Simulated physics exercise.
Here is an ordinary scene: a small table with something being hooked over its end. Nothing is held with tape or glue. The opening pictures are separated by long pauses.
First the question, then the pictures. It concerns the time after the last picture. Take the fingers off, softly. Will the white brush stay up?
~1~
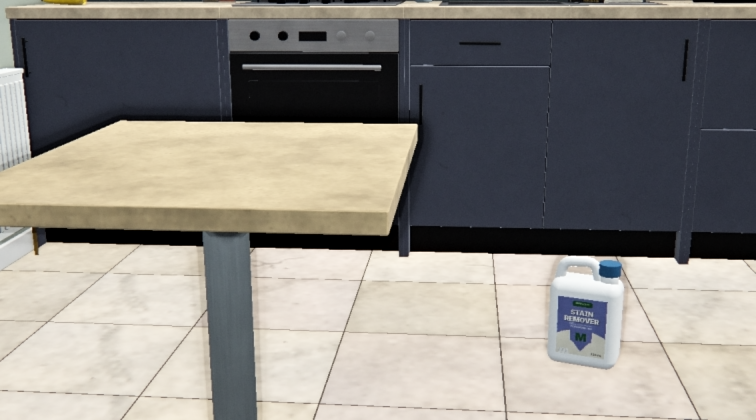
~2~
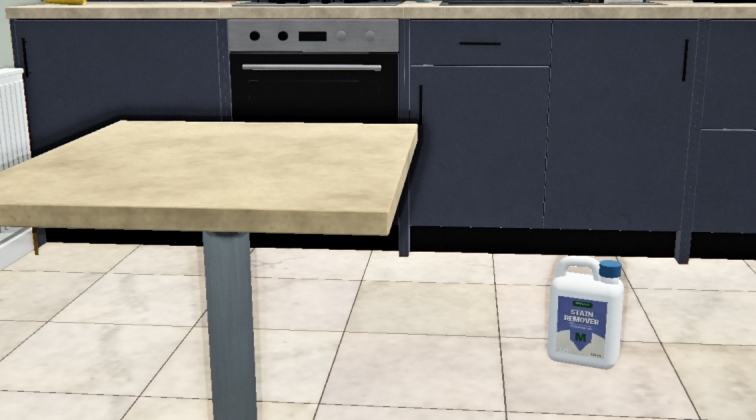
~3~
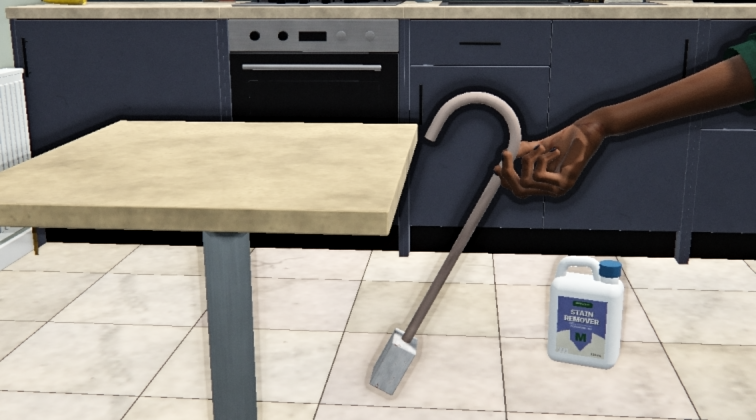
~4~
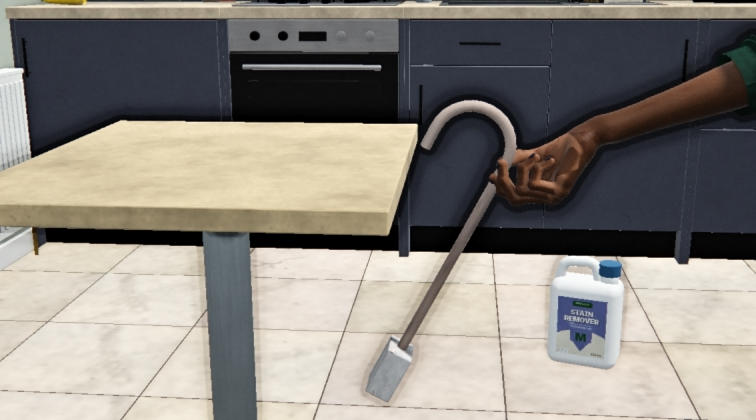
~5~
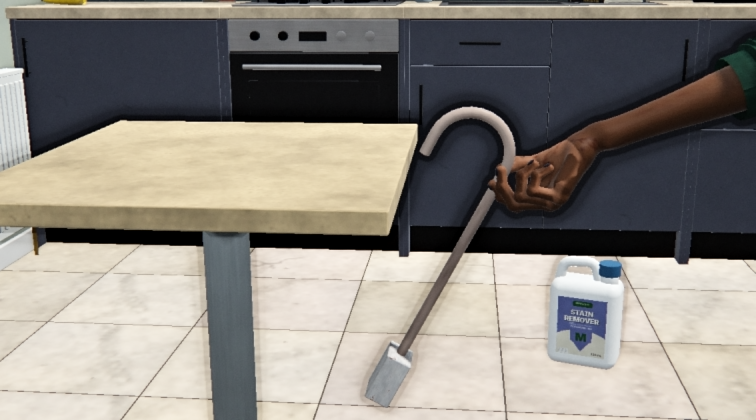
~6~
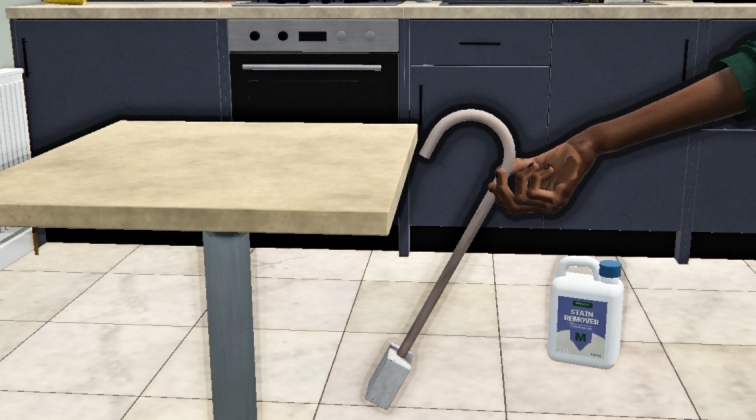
I bet it does not stay.
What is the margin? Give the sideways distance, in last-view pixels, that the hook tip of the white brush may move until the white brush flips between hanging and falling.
The switch comes after a leftward move of 20 pixels.
Then, 0.40 s past the last view, white brush come down.
Finally, the white brush drops past the edge.
